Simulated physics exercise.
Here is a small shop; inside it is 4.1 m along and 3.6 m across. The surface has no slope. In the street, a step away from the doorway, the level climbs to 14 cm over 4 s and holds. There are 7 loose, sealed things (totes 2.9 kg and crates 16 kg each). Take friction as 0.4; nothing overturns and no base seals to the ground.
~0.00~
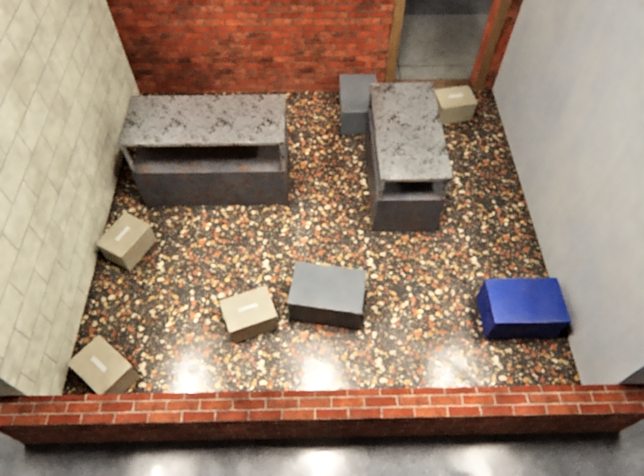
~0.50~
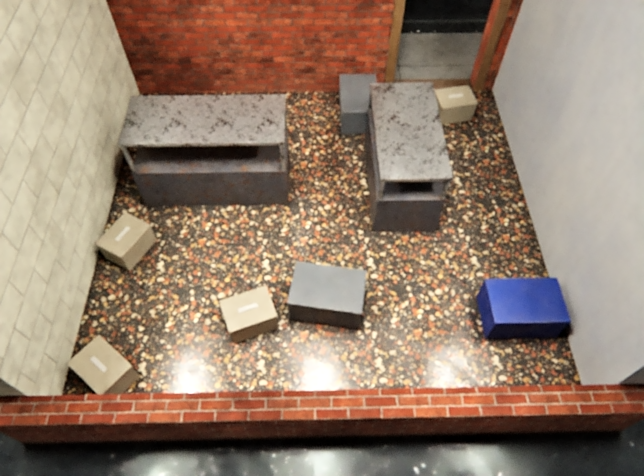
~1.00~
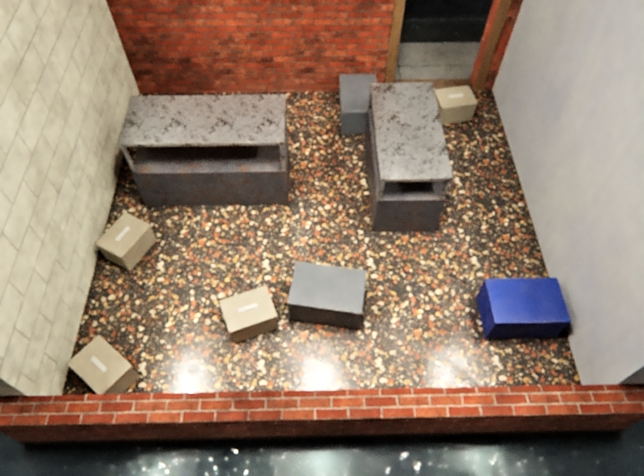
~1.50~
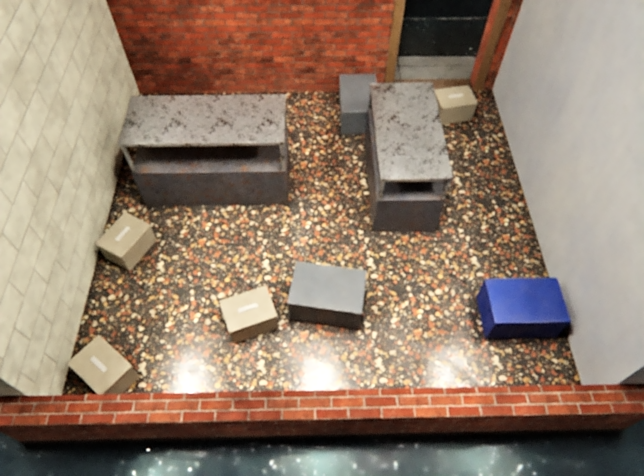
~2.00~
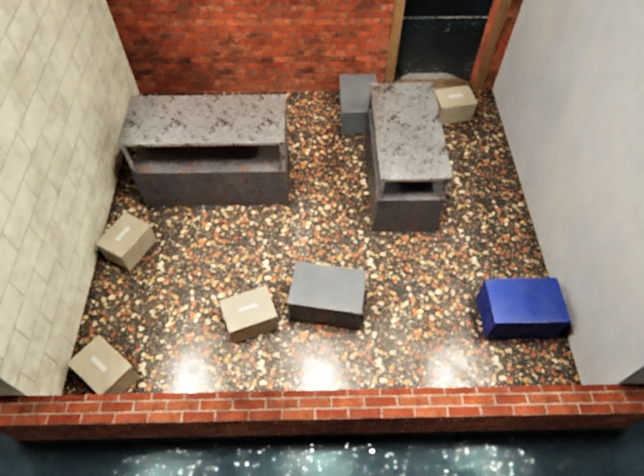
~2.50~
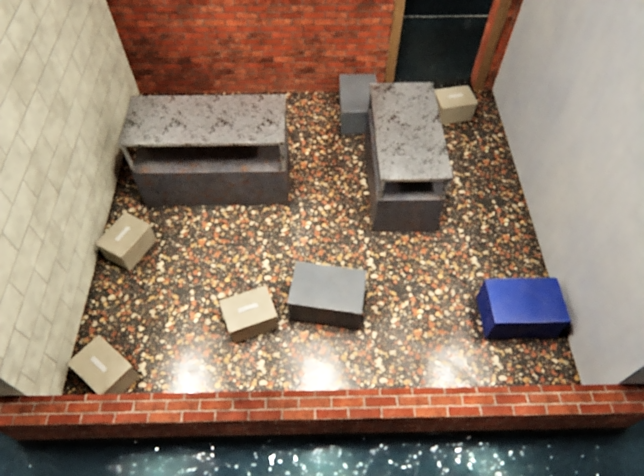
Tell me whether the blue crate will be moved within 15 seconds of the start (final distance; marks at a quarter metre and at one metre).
Blue crate ends far away.
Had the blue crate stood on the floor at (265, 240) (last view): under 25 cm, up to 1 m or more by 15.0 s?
It stays put.
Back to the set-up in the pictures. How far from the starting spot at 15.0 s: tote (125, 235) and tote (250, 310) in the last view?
In that order: 40 cm, 120 cm.
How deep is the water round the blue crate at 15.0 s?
Roughly 7 cm.
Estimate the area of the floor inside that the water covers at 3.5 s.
Roughly 1.0 m2.
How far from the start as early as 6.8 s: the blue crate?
About 50 cm.
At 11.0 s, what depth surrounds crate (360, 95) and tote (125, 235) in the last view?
Roughly 4 and 2 cm.
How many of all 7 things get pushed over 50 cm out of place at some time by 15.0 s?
I count 4.
After 3.5 s the blue crate is near (527, 300), 0.0 m from its start, aground; 0 afloat.
After 6.8 s the blue crate is near (532, 354), 0.5 m from its start, aground; 1 afloat.
After 11.0 s the blue crate is near (236, 344), 2.3 m from its start, aground; 1 afloat.
After 15.0 s the blue crate is near (123, 310), 3.2 m from its start, afloat; 5 afloat.
